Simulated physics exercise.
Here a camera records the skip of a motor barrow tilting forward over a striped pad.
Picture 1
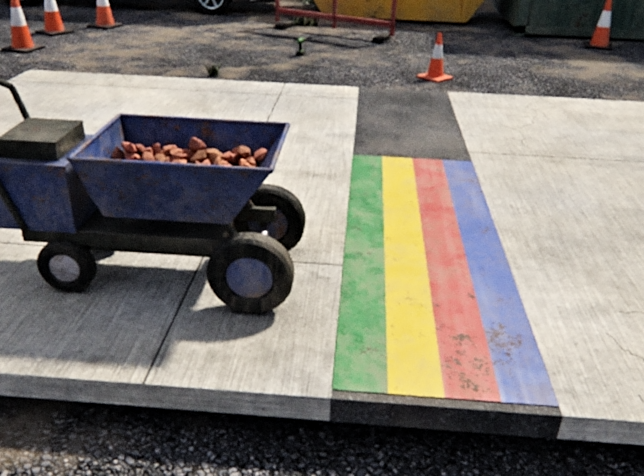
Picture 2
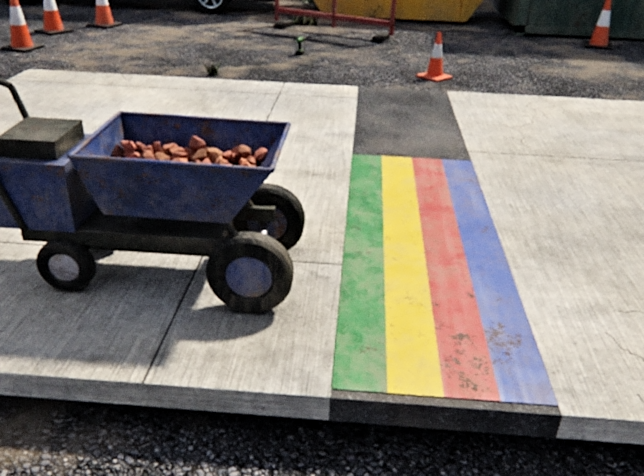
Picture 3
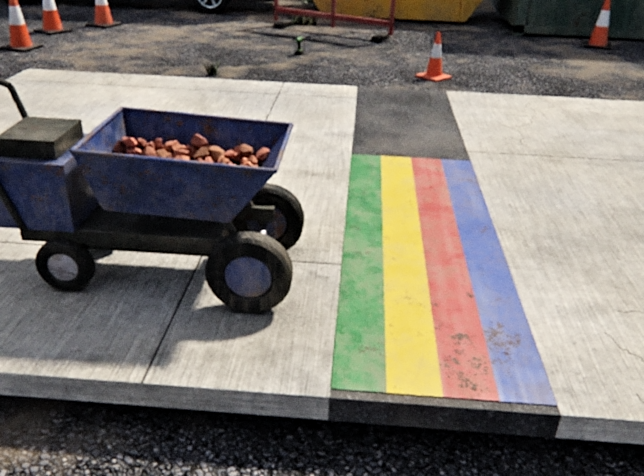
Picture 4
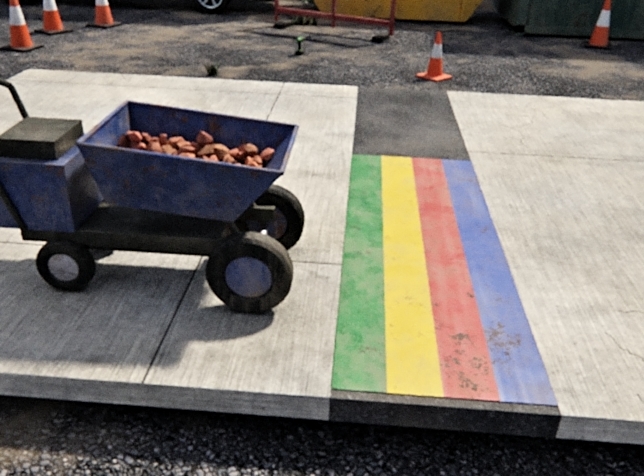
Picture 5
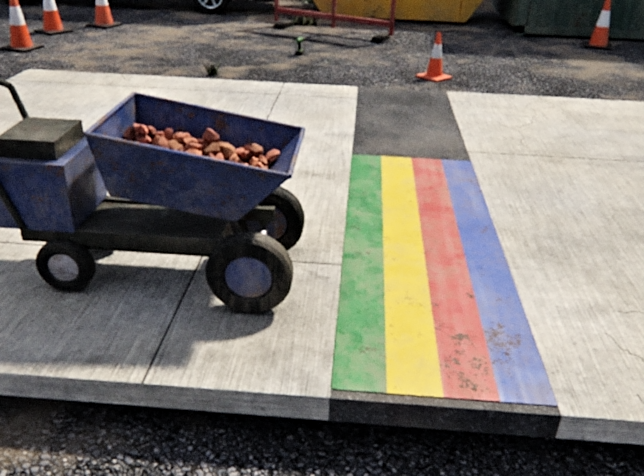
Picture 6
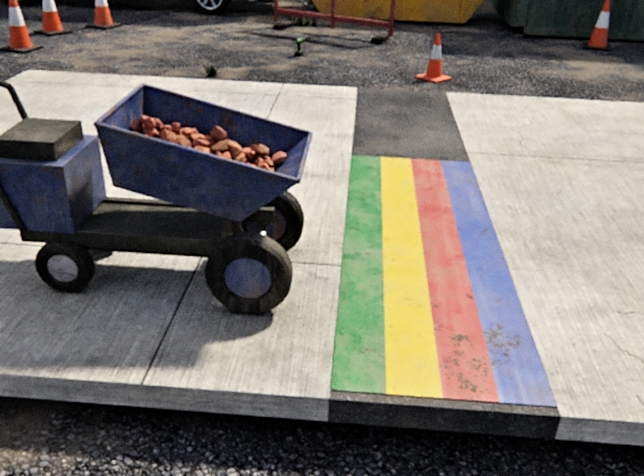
Blue skip of a motor barrow loaded with reddish rubble tilting slightly forward to the right, beside green, yellow, red and blue strips.
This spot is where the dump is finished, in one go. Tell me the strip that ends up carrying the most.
Yellow.
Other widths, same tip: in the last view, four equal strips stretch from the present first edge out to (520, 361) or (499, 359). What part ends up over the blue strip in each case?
Shares: 10 %; then 20 %.
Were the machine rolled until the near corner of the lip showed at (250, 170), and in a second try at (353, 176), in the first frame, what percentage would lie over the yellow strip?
The first stopping place yields 30 % and the other yields 10 %.
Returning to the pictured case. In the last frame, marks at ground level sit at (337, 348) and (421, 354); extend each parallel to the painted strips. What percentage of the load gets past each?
I'd put it near 100 in a hundred, then near 50 in a hundred.
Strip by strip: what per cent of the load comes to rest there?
Estimated shares: Green strip 20 %, yellow strip 40 %, red strip 25 %, blue strip 10 %.
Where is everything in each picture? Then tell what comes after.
Lip of the skip at (271, 171), level; top of the load at (178, 164), lumps of rubble; green strip at (361, 344); yellow strip at (412, 348); red strip at (464, 352); blue strip at (516, 355), in the first picture.
Lip of the skip at (271, 171), level; top of the load at (180, 158), in the second picture.
Lip of the skip at (275, 172), tipped barely; top of the load at (180, 161), in the third picture.
Lip of the skip at (281, 174), tipped barely; top of the load at (169, 154), in the fourth picture.
Lip of the skip at (289, 177), tipped a little; top of the load at (175, 149), in the fifth picture.
Lip of the skip at (298, 181), tipped a little; top of the load at (165, 137); green strip at (360, 345); yellow strip at (411, 348); red strip at (462, 352); blue strip at (514, 356), in the sixth picture.
Soon, skip tipped steeply; all in the skip.
A while on, skip tipped right over; nearly all in the skip; a stray few over the green strip; a small part over the yellow strip; a stray few falling.
Towards the end, skip tipped right over; a small part in the skip; a small part over the green strip; about a third over the yellow strip; about a quarter over the red strip; a small part over the blue strip; a stray few off the paint.
Finally, skip tipped right over; about a quarter over the green strip; about a third over the yellow strip; about a quarter over the red strip; a small part over the blue strip; a stray few off the paint.
